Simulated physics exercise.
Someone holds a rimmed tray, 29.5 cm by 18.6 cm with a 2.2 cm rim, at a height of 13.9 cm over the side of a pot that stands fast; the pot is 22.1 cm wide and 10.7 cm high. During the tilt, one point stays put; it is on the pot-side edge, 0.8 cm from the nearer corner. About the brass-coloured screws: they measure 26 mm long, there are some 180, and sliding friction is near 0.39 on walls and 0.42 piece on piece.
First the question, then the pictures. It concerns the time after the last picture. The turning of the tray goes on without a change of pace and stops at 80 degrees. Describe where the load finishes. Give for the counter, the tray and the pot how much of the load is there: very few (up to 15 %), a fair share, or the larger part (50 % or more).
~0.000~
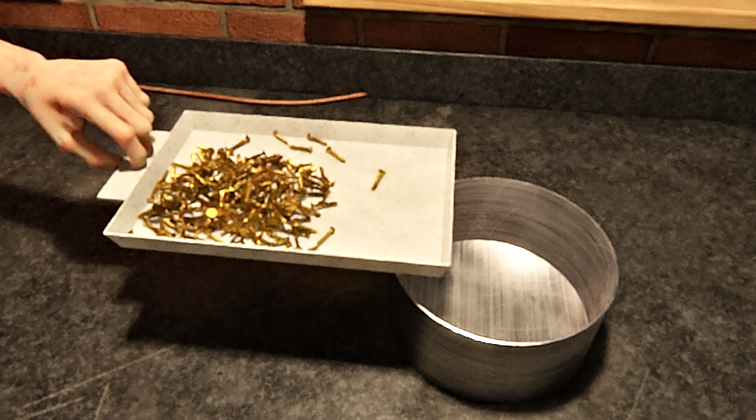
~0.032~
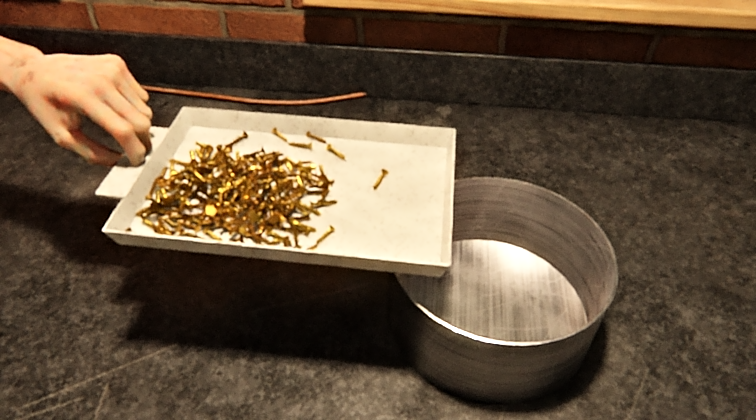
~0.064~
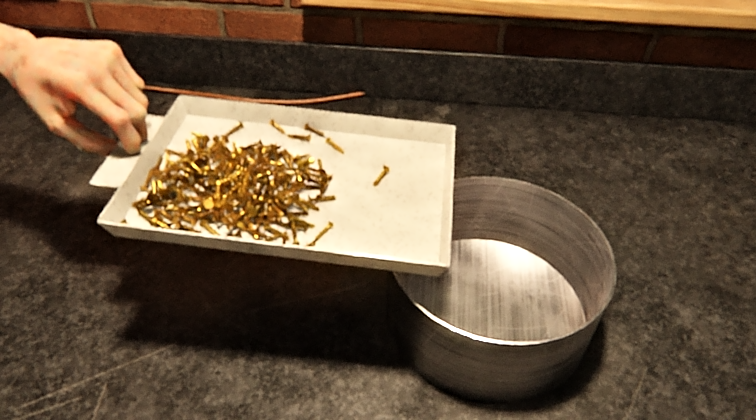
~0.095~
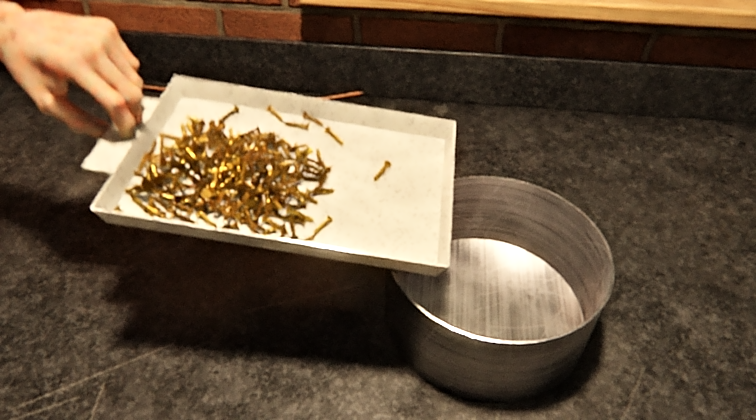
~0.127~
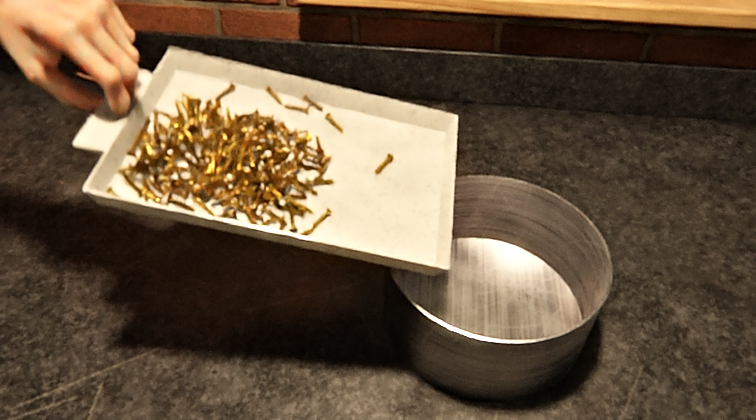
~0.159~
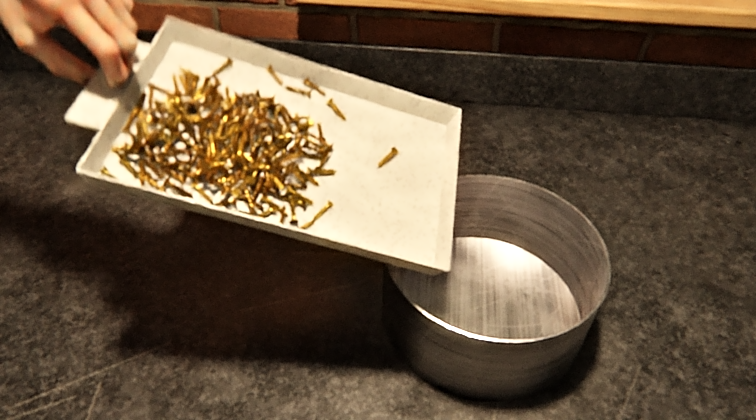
Counter: The larger part, left on the tray: Very few, pot: A fair share.
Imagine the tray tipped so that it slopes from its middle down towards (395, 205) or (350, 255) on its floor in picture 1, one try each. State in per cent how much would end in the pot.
That would be close to 100 per cent and then close to 10 per cent.
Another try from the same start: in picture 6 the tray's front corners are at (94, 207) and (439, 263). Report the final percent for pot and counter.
Split: Pot = 5, counter = 95.
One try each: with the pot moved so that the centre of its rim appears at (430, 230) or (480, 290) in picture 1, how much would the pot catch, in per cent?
That gives roughly 5 per cent and then 75 per cent.
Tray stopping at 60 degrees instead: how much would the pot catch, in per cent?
You'd end up with some 40 % in the pot.
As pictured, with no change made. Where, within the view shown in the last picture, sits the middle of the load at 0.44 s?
Around (378, 142).
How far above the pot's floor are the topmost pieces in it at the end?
Close to 1.5 cm up.
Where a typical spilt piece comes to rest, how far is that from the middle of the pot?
Close to 22 cm, give or take.
Then, at 0.33 s, tilt 52 degrees; the tray holds 100 %, the pot 0 %.
After 0.44 s, tilt 73 degrees; the tray holds 100 %, the pot 0 %.
After 0.68 s, tilt 80 degrees; the tray holds 0 %, the pot 35 %.
At rest (1.9 s), counter 65 %, tray 0 %, pot 35 %.
